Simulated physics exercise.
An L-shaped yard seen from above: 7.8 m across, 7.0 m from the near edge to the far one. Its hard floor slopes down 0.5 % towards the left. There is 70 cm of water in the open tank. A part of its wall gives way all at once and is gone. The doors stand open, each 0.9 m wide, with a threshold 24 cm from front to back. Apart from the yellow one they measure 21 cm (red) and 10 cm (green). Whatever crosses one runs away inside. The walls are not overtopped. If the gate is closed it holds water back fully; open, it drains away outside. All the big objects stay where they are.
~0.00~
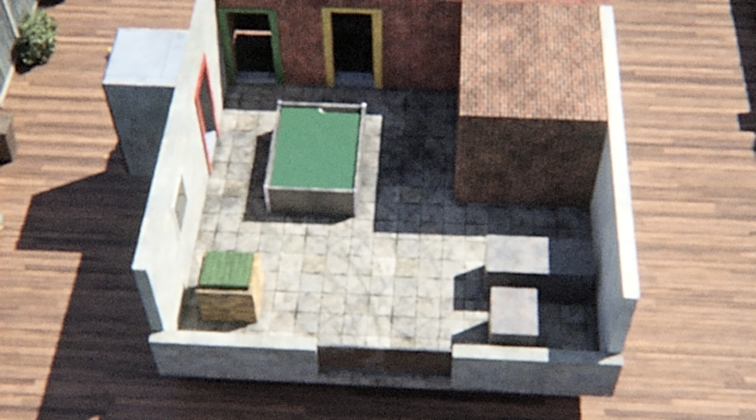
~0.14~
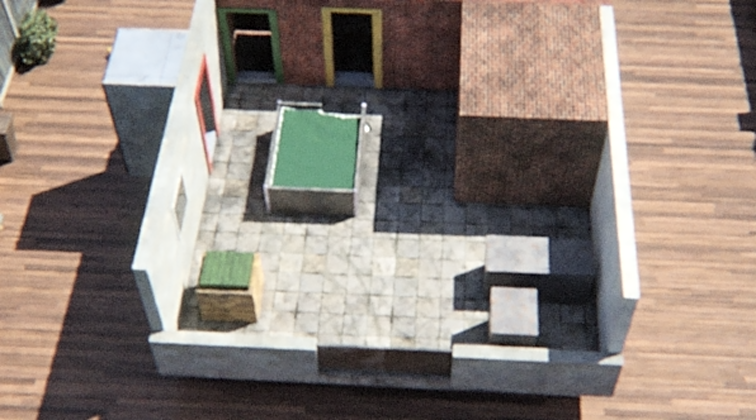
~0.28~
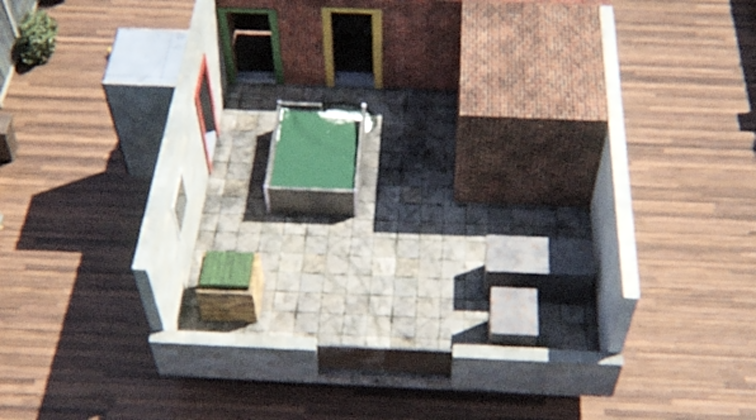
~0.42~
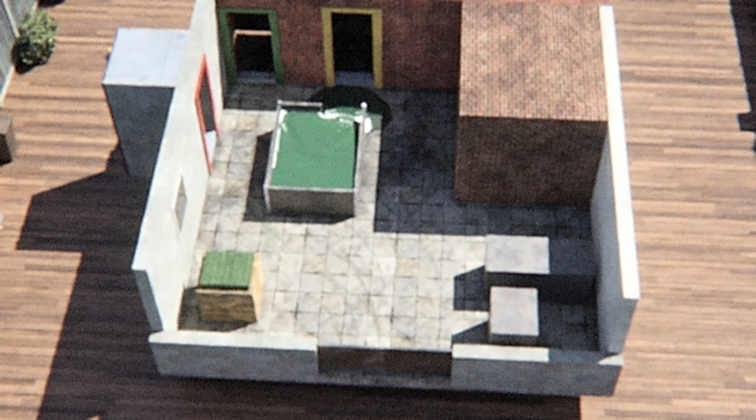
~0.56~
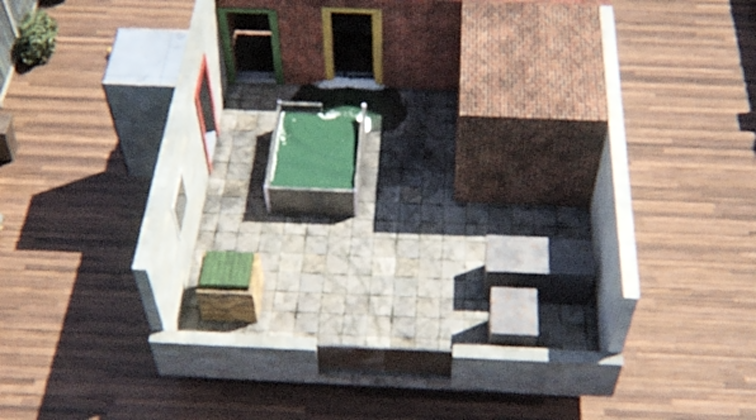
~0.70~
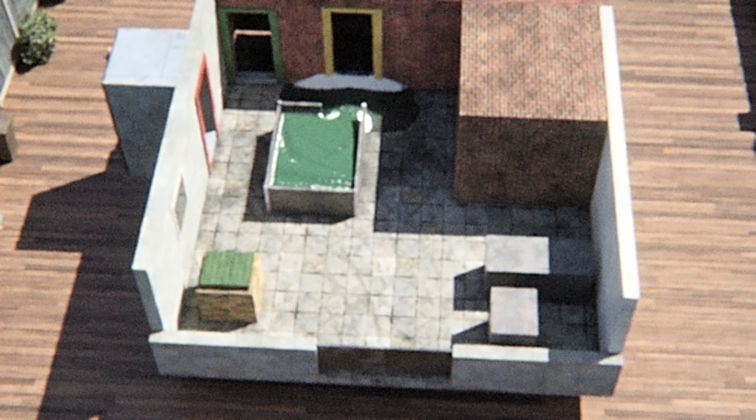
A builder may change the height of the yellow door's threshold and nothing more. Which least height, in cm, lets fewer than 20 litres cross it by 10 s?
Close to 38 cm is just enough.
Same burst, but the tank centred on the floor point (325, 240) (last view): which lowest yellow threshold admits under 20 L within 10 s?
Some 22 cm.
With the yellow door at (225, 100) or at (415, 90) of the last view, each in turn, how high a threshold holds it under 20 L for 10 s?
Roughly 22 and 18 cm.
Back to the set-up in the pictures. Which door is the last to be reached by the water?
Last comes the red one.
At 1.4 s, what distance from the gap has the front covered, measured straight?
About 3.0 m.
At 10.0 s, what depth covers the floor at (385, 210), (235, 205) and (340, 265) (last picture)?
Roughly 5, 4 and 6 cm, in turn.
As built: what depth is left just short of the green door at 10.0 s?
Roughly 7.0 cm deep.
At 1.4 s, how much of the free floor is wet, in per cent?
Some 10 per cent of it.
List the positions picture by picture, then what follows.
The first picture shows still water, 70 cm deep, in the open tank at (317, 148); the yellow door at (353, 53) is dry.
In the second picture, the gap is on the far side, the front 0.3 m out at a hidden place; the back of the open tank holds 70 cm.
In the third picture, the front is at (337, 104), 0.8 m from the gap on the far side; 0.7 m2 of floor is wet, 70 cm left at the back.
In the fourth picture, the gap is on the far side, the front 1.3 m out at (339, 86); the back of the open tank holds 70 cm.
In the fifth picture, the gap is on the far side, the front 1.4 m out at (369, 77); the back of the open tank holds 70 cm.
In the sixth picture, water pours out on the far side and has run 1.6 m, to (410, 89); about 7 cm deep outside, 64 cm at the back; water is at the yellow door at (353, 53).
After 1.4 s water covers 10 % of the floor; 42 cm at the yellow door, 76 litres in over its 19 cm threshold.
After 3.0 s water covers 30 % of the floor; 29 cm at the yellow door, 246 litres in over its 19 cm threshold.
After 10.0 s water covers 80 % of the floor, deepest (14 cm) near (174, 355); 10 cm at the yellow door, 290 litres in over its 19 cm threshold.
At the yellow door as built, the water arrived by 0.6 s and peaked near 42 cm at 1.4 s.
With a threshold of 34 cm, 52 litres would have come in within the 10 s; with 46.5 cm, 0 litres. So under 20 litres takes about 38 cm.
